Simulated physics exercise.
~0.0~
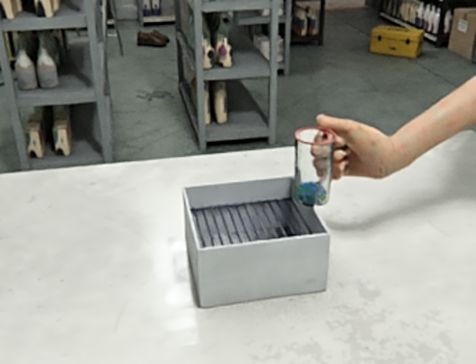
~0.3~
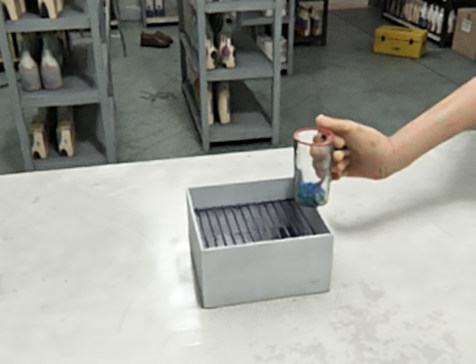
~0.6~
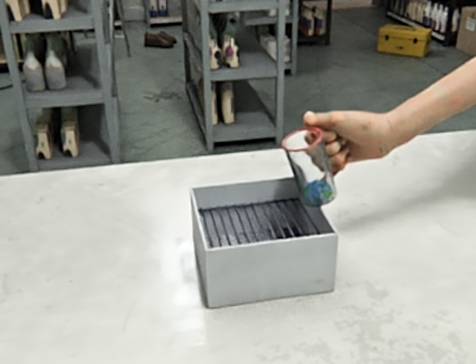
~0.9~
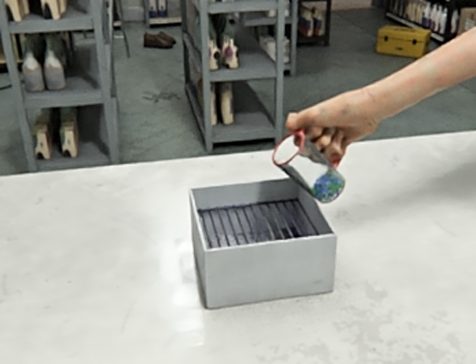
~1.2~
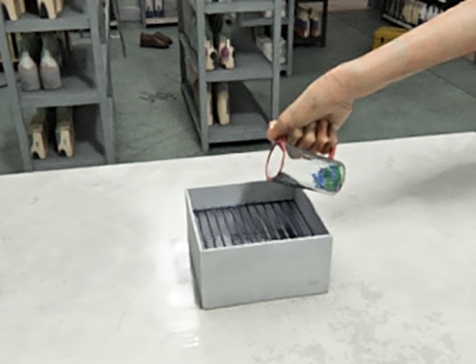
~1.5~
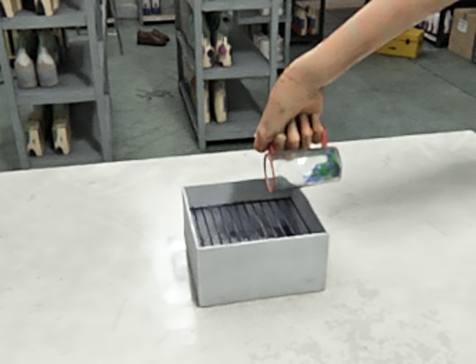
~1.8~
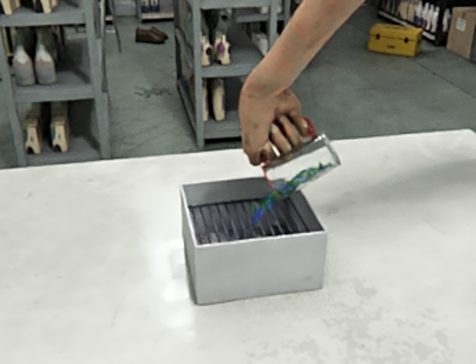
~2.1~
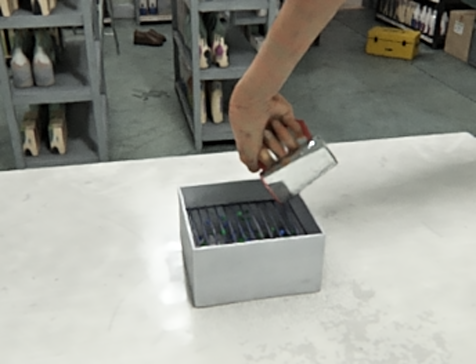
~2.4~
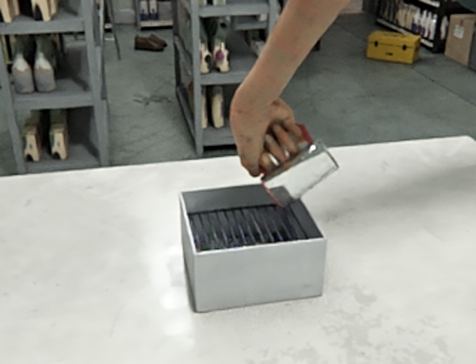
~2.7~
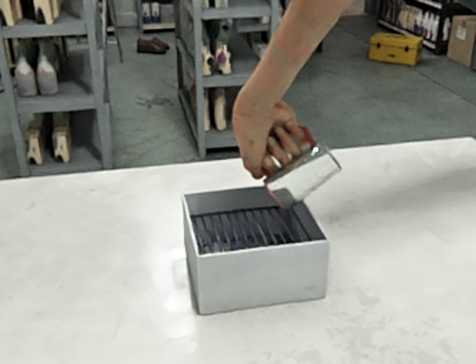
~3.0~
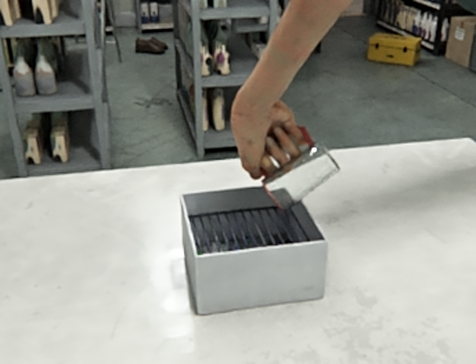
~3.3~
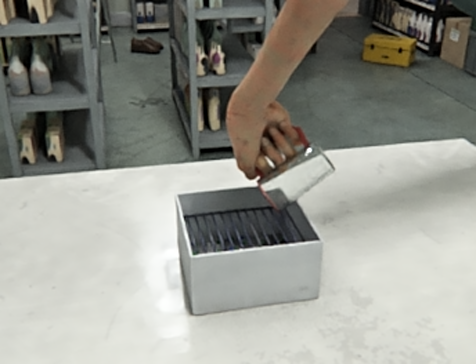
At the start, a hand holds a clear cup with a red rim upright over the right side of a grey box topped with dark wires, a loose green and blue mix resting in the bottom. The hand tilts the cup to the left until it lies on its side, and the mix still stays inside. As the cup tips further, the green and blue bits slide together toward the rim and pour down onto the wires. A few show briefly among the wires while most drop below. By the end, both colours have gone through the gaps, and the hand still holds the emptied cup tipped over the box.
